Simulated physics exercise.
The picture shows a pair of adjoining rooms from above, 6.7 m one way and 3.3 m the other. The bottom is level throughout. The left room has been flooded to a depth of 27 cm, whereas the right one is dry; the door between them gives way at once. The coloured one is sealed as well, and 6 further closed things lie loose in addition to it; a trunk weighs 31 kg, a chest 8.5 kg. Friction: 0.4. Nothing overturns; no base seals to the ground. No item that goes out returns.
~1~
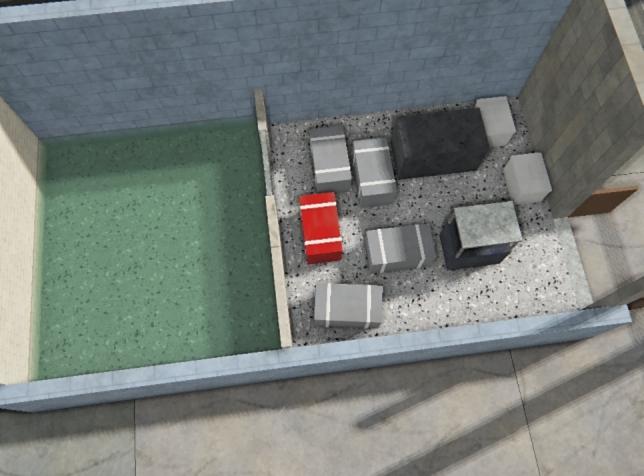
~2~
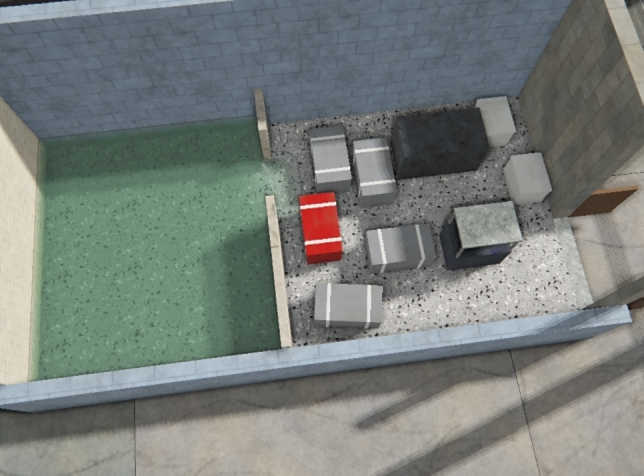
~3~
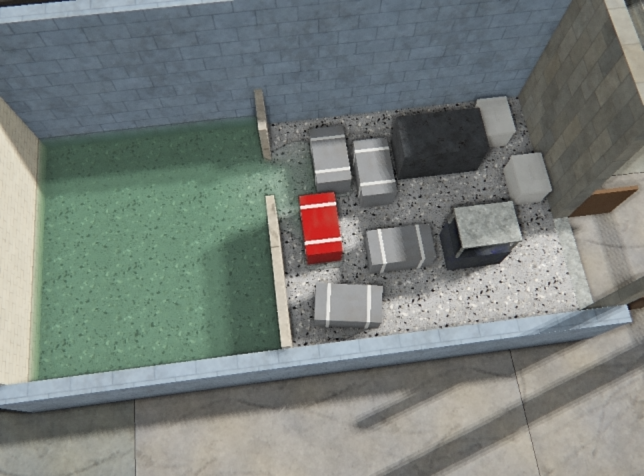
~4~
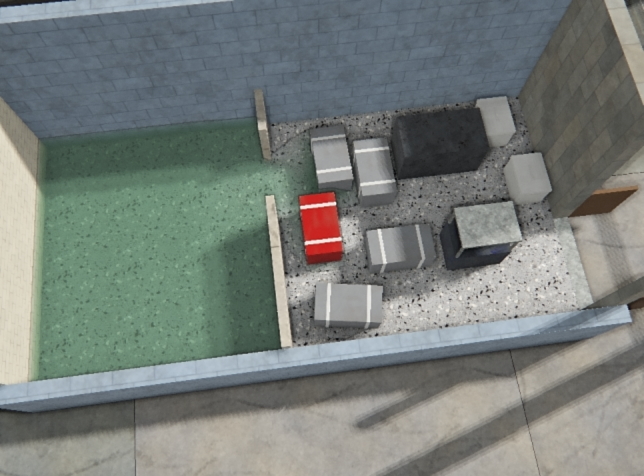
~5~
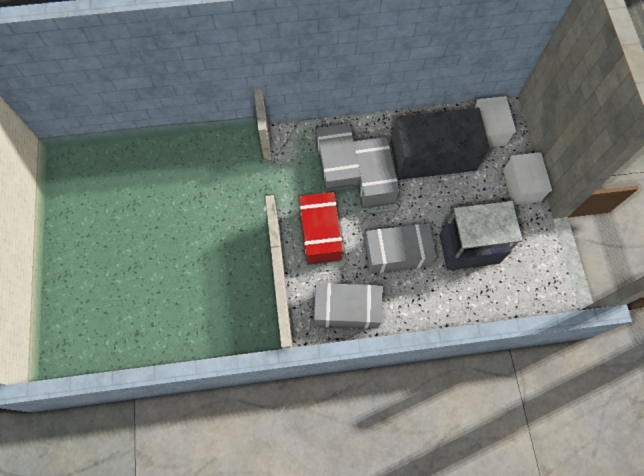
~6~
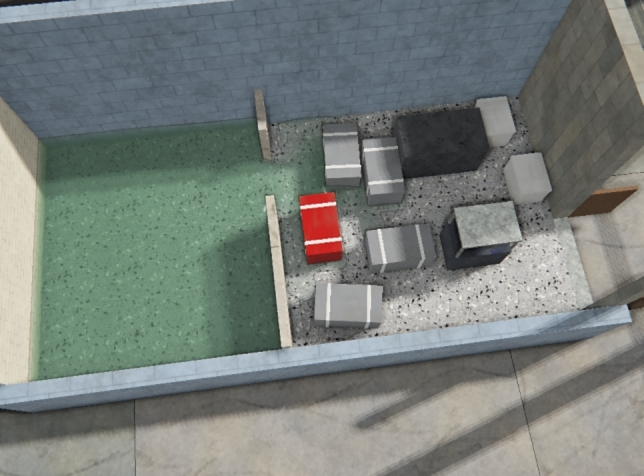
Greenish water seeps through the gap in the dividing wall, and two gray cases shift slightly.
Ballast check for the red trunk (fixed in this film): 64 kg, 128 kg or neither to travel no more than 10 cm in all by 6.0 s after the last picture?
Oh, the lighter total will serve.
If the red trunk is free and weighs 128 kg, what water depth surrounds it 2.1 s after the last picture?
Depth: Approx. 7 cm.
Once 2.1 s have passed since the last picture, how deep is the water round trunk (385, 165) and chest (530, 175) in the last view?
Around 7 cm and 1 cm.
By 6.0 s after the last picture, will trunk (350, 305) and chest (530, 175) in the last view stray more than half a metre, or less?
Taking them one at a time, I'd say not as far, then further.
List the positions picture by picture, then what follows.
The first picture shows the red trunk at (321, 223) rests on the ground; 9.9 m2 under water; 0 of 7 have shifted.
The second picture shows the red trunk at (321, 223), on the bottom; water covers 10.3 m2; 0 of 7 have shifted.
The third picture shows the red trunk at (321, 223), on the bottom; water covers 10.6 m2; 0 of 7 have shifted.
The fourth picture shows the red trunk at (321, 223) rests on the ground; 10.9 m2 under water; 0 of 7 have shifted.
The fifth picture shows the red trunk at (321, 223) rests on the ground; 11.4 m2 under water; 1 of 7 have shifted.
The sixth picture shows the red trunk at (321, 223) rests on the ground; water covers 11.9 m2; 2 of 7 have shifted.
Then, 0.4 s after the last picture the red trunk would be 0 cm from its start with 64 kg and 0 cm from its start with 128 kg; 5 cm of water round it then.
Then, 2.1 s after the last picture the red trunk would be 0 cm from its start with 64 kg and 0 cm from its start with 128 kg; 7 cm of water round it then.
Then, 3.9 s after the last picture the red trunk would be 0 cm from its start with 64 kg and 0 cm from its start with 128 kg; 7 cm of water round it then.
Then, 6.0 s after the last picture the red trunk would be 0 cm from its start with 64 kg and 0 cm from its start with 128 kg; 7 cm of water round it then.
